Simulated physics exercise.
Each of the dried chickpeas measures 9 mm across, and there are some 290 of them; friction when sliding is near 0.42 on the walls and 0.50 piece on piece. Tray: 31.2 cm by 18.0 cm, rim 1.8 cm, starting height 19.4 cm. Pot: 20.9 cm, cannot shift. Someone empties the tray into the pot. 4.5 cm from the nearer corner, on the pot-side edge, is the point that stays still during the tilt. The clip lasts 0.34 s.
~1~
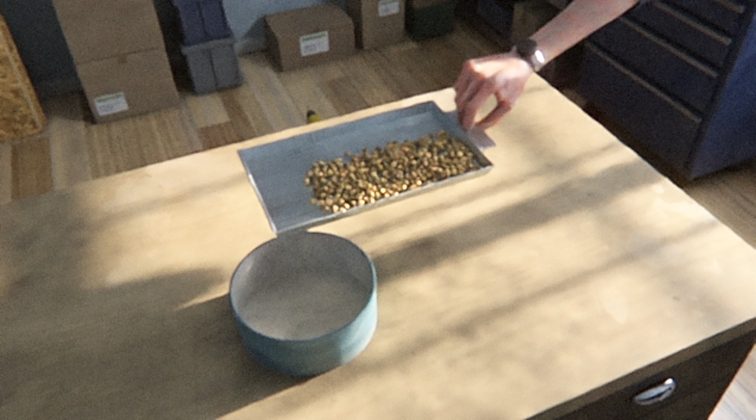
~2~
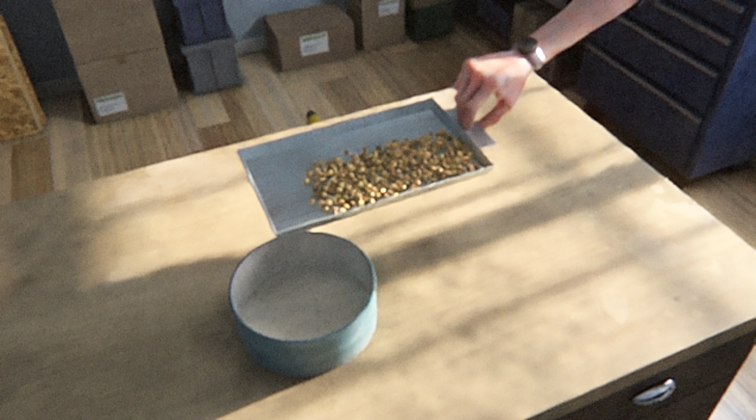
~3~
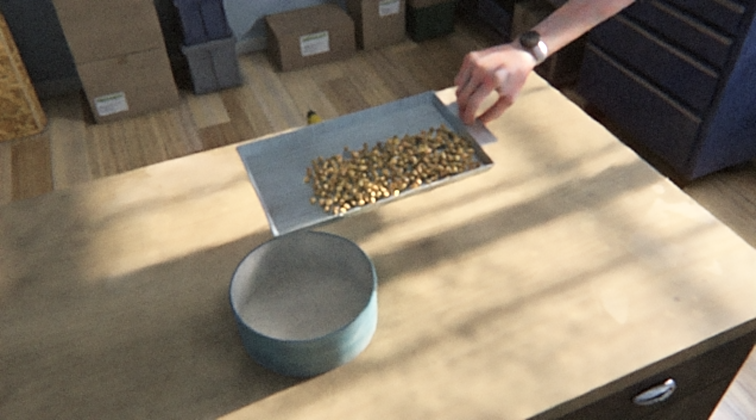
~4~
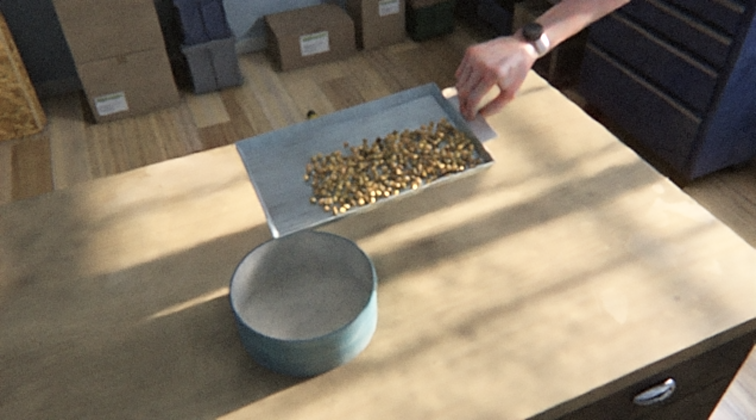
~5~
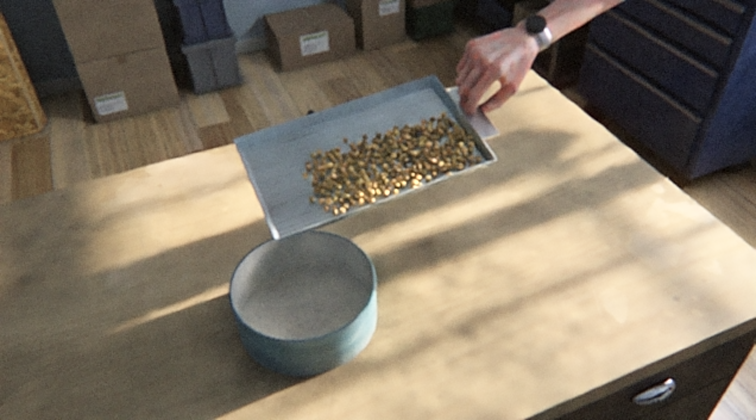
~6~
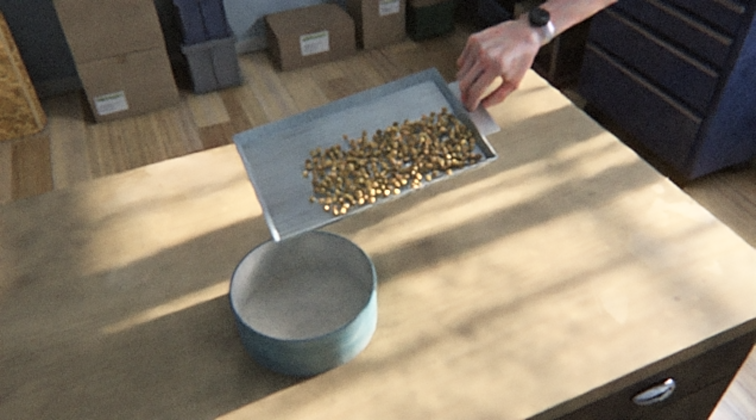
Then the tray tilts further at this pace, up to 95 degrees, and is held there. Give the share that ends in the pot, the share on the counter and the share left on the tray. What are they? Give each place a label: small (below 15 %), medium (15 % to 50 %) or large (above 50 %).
Shares by place: Pot large, counter medium, left on the tray small.
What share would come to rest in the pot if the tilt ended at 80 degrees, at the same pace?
Around 65 in a hundred.
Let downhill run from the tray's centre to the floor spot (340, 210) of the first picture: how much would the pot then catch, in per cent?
My best guess is some 95 per cent.
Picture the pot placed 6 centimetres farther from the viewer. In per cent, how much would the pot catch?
In that setup it would come to near 40 per cent.
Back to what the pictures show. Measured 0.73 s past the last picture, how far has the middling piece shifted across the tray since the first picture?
About 2 cm.
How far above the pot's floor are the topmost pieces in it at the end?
Top level: Approx. 2.0 cm.
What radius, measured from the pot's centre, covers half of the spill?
Distance: Some 18 cm.
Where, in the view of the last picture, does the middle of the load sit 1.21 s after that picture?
(368, 212), roughly.
Then, 0.73 s after the last picture, tilt 52 degrees; the tray holds 100 %, the pot 0 %.
Then, 1.21 s after the last picture, tilt 77 degrees; the tray holds 75 %, the pot 0 %.
Then, 1.77 s after the last picture, tilt 95 degrees; the tray holds 0 %, the pot 65 %.
In the end, pot 70 %, counter 30 %, tray 0 %.
